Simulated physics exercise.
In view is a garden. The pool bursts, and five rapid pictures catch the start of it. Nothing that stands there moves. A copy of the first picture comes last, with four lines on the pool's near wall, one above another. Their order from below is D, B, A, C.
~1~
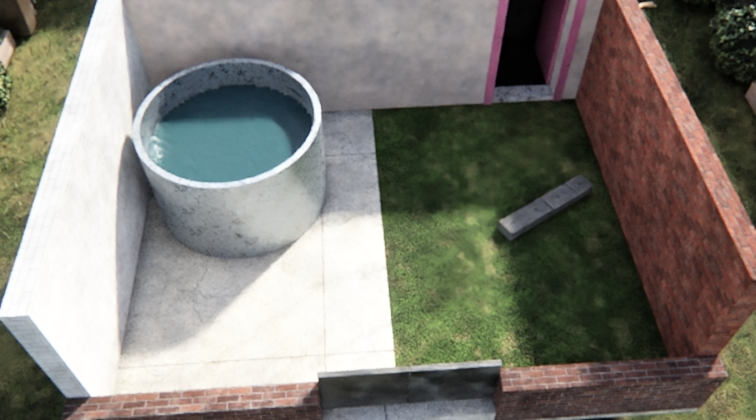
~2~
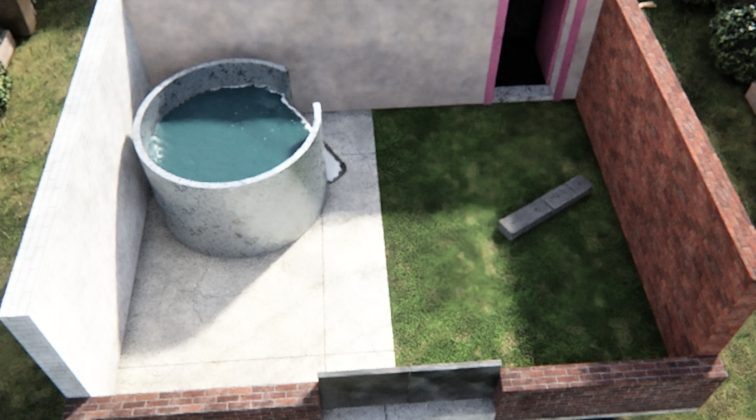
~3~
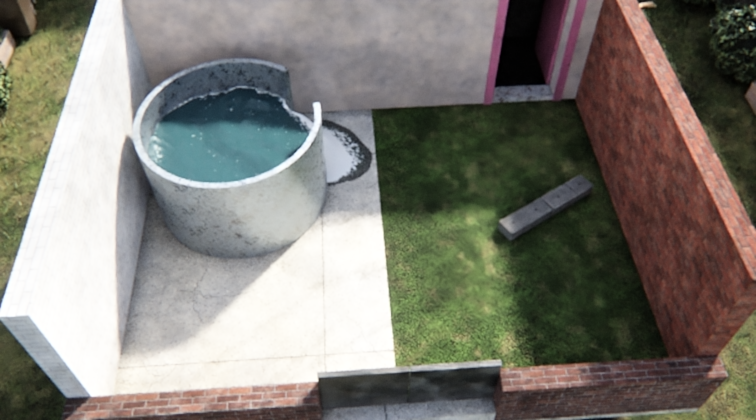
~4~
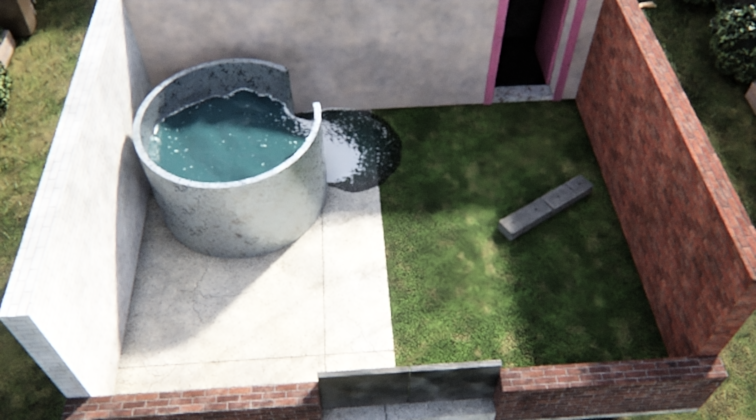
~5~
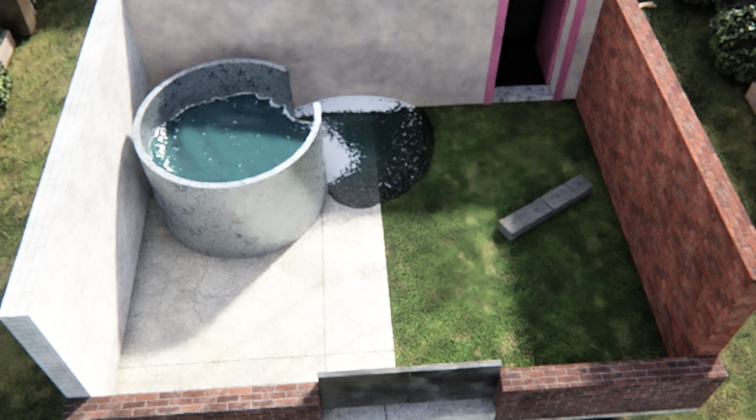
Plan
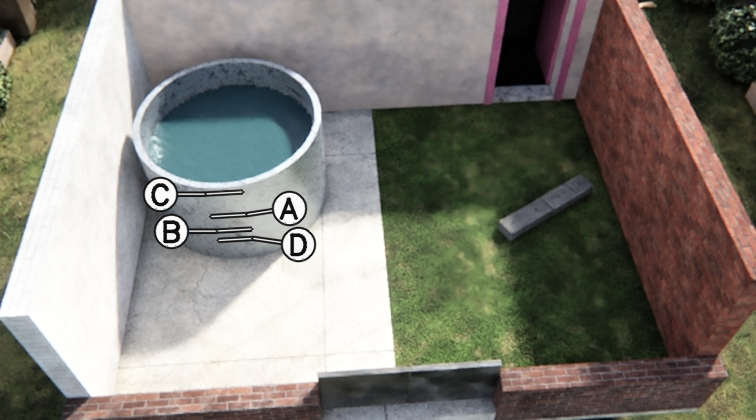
At the start, water lies still in a round stone pool in a walled garden with a pink doorway and a shut gate. A gap appears in the pool's right rim and water pours out onto the paving. The foaming puddle widens rightward, spreading across the paving and onto the grass.
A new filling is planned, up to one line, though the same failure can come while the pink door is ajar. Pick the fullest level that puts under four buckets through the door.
It is D.
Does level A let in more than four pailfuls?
Yes, that goes wrong.
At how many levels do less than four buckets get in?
One.
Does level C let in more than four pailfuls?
Yes, that goes wrong.
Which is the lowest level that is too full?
B it is.
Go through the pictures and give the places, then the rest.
In the first frame, water in the pool at rest, its middle at (233, 140); foot of the pink doorway at (522, 101); shut gate at (409, 373).
In the second frame, front seen at (333, 160), 1 % of the ground wet.
In the third frame, front seen at (364, 163), 3 % of the ground wet.
In the fourth frame, front seen at (392, 136), 7 % of the ground wet.
In the fifth frame, front seen at (419, 111), 11 % of the ground wet.
On the marked copy, A at (229, 215); B at (233, 230); C at (223, 193); D at (236, 239); from the bottom up D, B, A, C.
Choosing A, dozens of bucketfuls pour in.
Choosing B, about 9 bucketfuls get in.
Choosing C, dozens of bucketfuls pour in.
Choosing D, a bucket or two gets in.
